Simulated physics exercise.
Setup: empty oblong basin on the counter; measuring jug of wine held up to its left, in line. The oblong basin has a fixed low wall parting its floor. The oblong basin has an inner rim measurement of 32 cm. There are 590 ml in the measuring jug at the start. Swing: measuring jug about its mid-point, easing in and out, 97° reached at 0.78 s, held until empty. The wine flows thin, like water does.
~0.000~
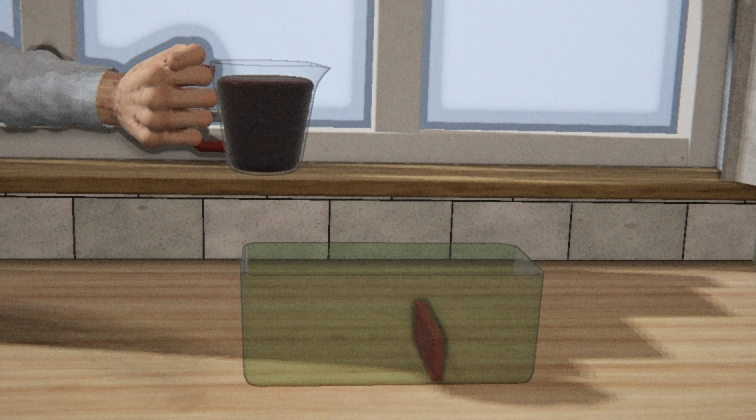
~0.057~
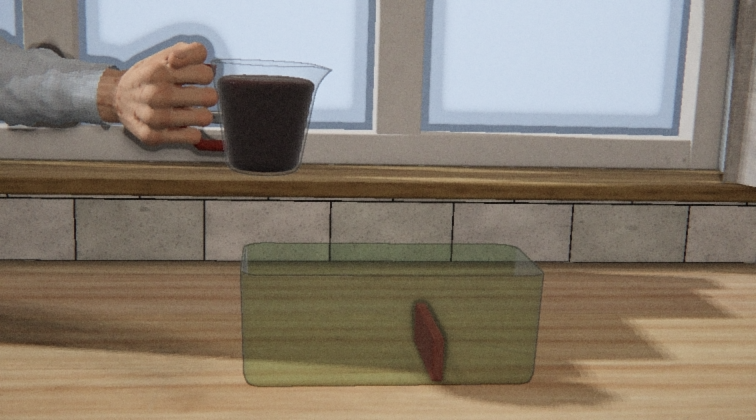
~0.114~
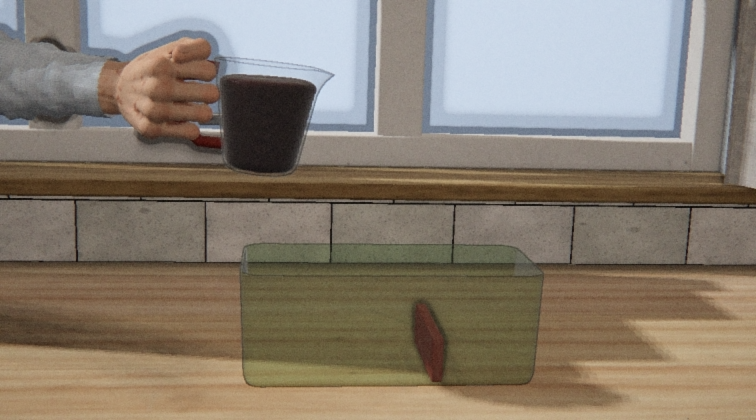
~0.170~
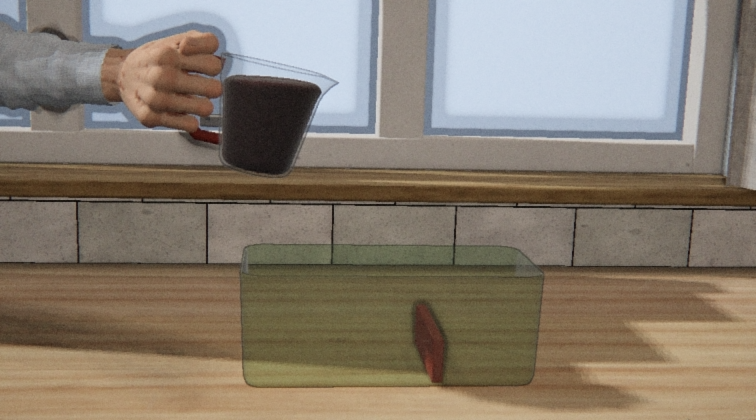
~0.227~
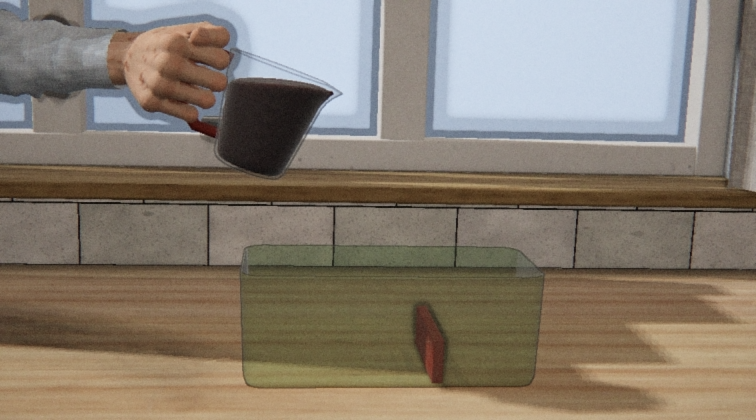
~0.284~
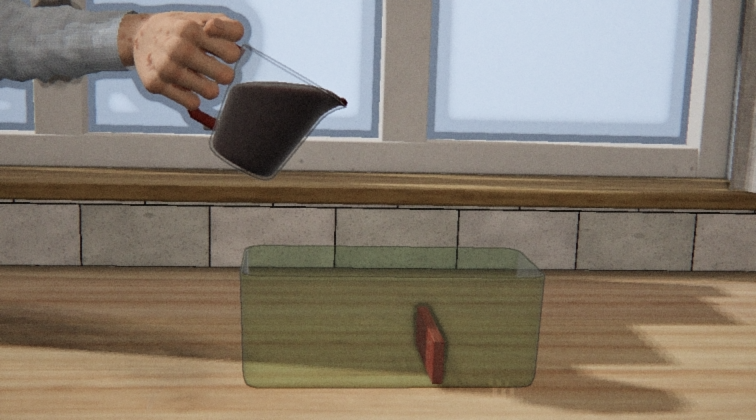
Hand in a grey sleeve gradually tilting a clear measuring jug of dark liquid rightward above a greenish see-through basin on a wooden counter.
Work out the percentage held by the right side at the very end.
I would put it at 5 per cent.
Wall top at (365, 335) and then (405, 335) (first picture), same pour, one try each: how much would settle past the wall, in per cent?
Respectively close to 90 and 20 %.
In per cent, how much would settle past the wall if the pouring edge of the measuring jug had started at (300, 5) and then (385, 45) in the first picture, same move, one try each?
Near 5 in a hundred on the first go and near 85 in a hundred on the second.
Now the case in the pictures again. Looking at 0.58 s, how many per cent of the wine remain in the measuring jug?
Still held: Roughly 56 % of the total.
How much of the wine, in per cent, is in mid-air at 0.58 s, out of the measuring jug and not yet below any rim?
Share: Roughly 28 per cent.
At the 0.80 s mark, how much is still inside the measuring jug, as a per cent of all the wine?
Share remaining: Approx. 14 %.
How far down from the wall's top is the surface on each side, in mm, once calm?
The left comes to roughly 28 mm and the right to roughly 46 mm.
Then, 0.58 s in, the tilt is 83° and 56 per cent is still to pour, 17 is left of the wall and 0 right of it.
Then, 0.80 s in, the tilt is 97° and 13 per cent is still to pour, 68 is left of the wall and 1 right of it.
Then, 1.03 s in, the tilt is 97° and 1 per cent is still to pour, 90 is left of the wall and 4 right of it.
Then, 1.28 s in, the tilt is 97° and 0 per cent is still to pour, 93 is left of the wall and 5 right of it.
Finally, 93 per cent lies left of the wall, 5 right of it and 2 outside.
